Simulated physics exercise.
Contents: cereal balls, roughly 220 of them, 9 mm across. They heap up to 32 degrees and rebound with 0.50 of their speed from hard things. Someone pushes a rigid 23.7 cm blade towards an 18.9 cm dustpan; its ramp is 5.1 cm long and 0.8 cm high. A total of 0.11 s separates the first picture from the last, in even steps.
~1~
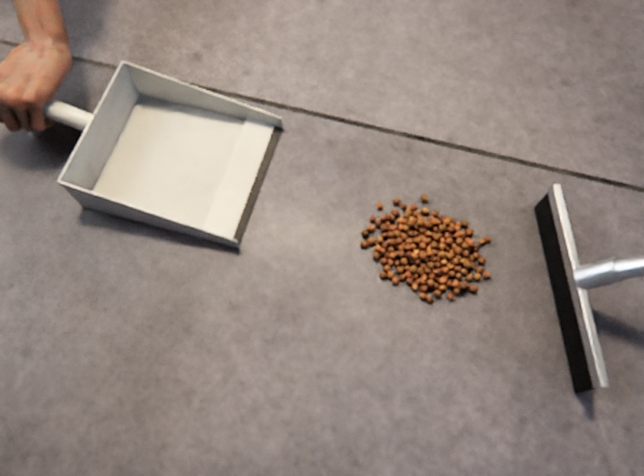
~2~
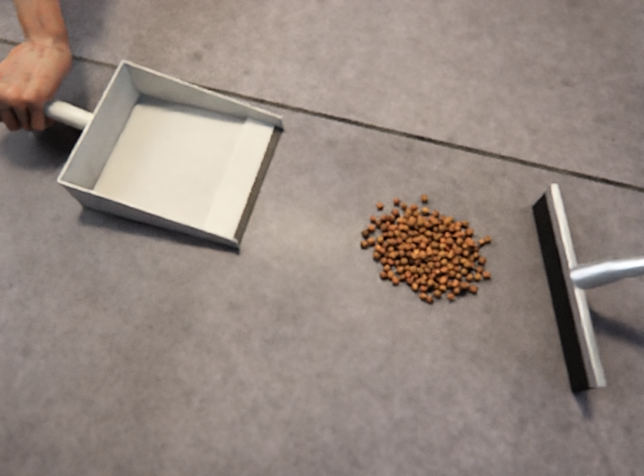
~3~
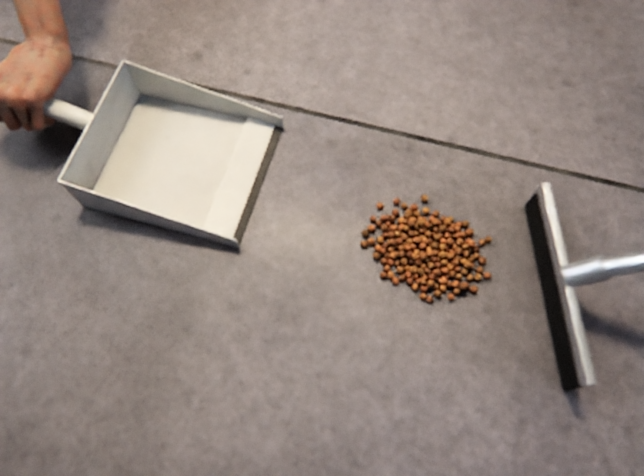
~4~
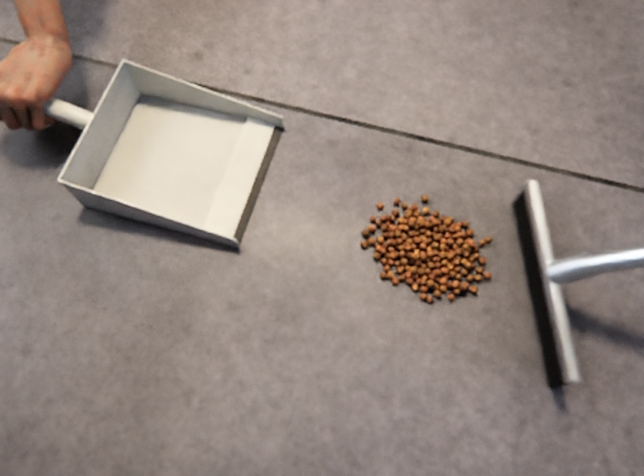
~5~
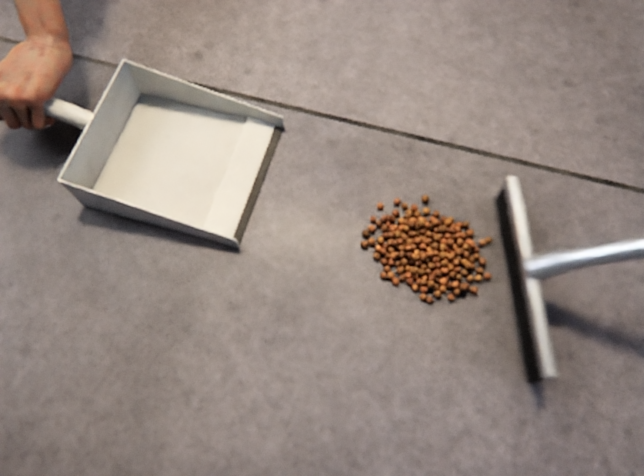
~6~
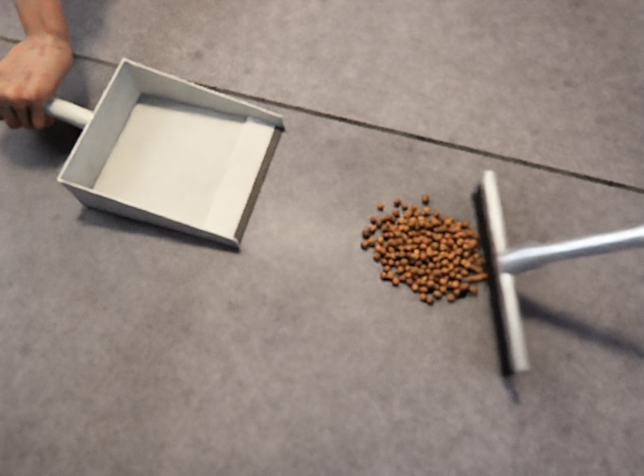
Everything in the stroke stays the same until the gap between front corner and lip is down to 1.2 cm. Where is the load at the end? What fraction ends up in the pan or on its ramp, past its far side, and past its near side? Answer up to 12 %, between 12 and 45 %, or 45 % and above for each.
In the pan or on its ramp: 45 % or more; past the pan's far side: Up to 12 %; past the pan's near side: Between 12 and 45 %.
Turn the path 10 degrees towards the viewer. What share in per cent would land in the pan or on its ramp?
Around 40 %.
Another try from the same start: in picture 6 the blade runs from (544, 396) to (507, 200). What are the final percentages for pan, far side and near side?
You'd see pan at 5, far at 0 and near at 60.
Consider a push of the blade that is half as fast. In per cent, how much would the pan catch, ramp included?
About 30 per cent.
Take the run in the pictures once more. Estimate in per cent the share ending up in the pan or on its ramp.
That works out at about 50 percent.
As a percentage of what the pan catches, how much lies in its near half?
Share: Approx. 70 %.
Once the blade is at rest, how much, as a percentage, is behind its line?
I'd put it near 0 in a hundred.
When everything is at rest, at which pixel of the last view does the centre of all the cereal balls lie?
When it all comes to rest, the middle is near (183, 217).
Then, 0.12 s after the last picture, middle of the blade 16 cm from the lip; 0 % over the lip, far side 0 %, near side 25 %.
Then, 0.19 s after the last picture, middle of the blade 8 cm from the lip; 0 % over the lip, far side 0 %, near side 35 %.
Then, 0.41 s after the last picture, middle of the blade 5 cm from the lip; 50 % over the lip, far side 0 %, near side 40 %.
In the end, pan 50 %, far side 0 %, near side 40 %, in front of the lip or behind the blade 10 %.
